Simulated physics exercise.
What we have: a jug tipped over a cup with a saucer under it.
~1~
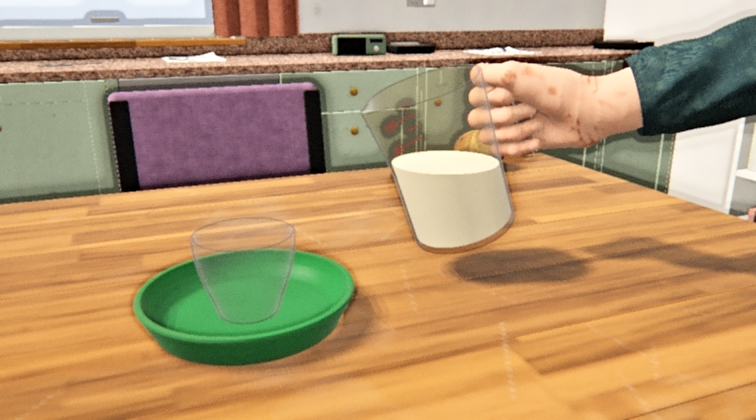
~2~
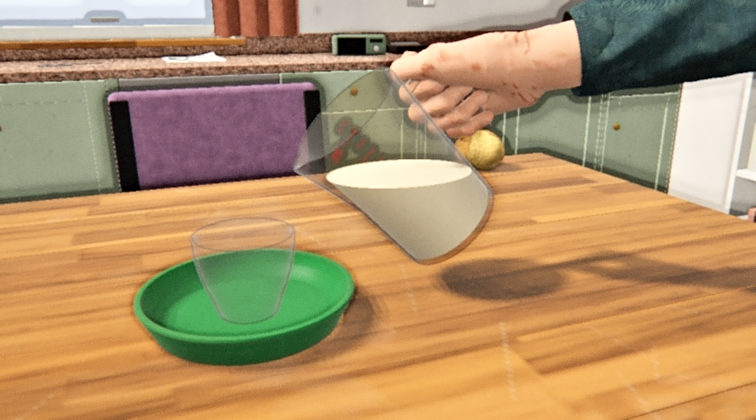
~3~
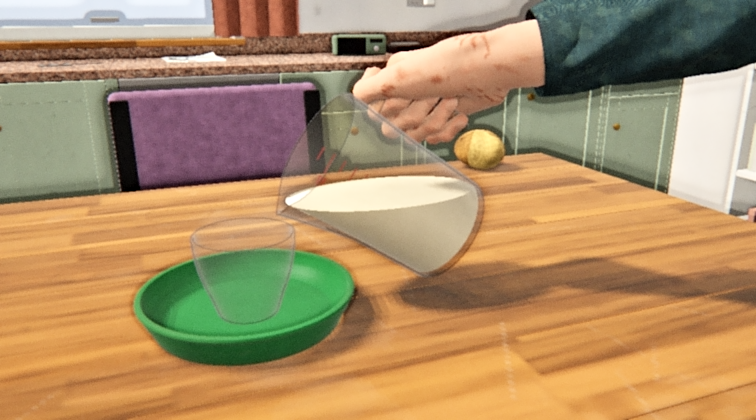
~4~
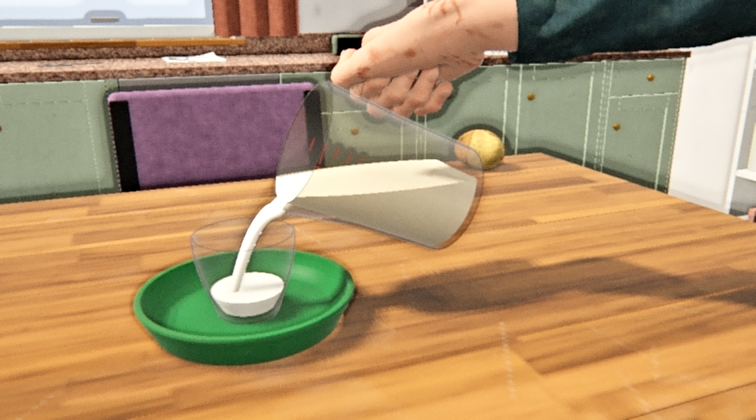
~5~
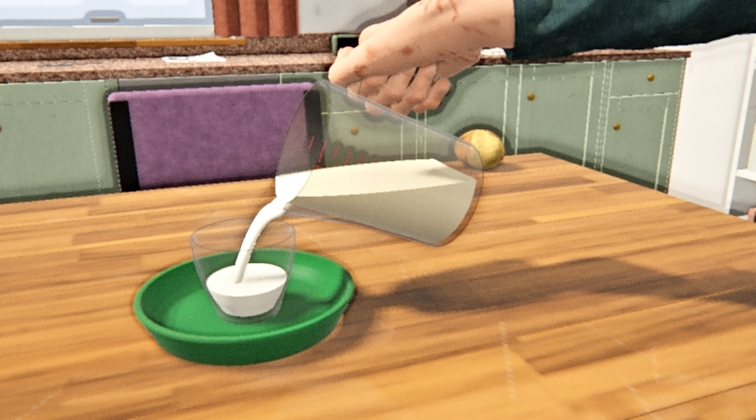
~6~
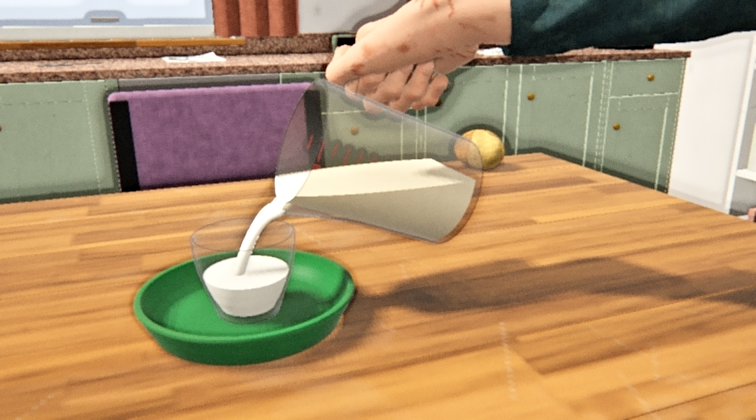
A hand lifting and tilting a clear jug leftward, pouring white liquid into a clear cup on a green saucer.
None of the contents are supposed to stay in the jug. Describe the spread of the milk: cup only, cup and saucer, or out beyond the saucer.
Contained by the saucer.
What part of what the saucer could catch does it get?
The saucer ends up around 50 % full.
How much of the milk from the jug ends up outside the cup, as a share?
Estimate: Near 45 per cent.
Soon after, the cup is full to the brim; the saucer is wet, with room to spare.
In the end, the cup is full to the brim; the saucer is wet, with room to spare.
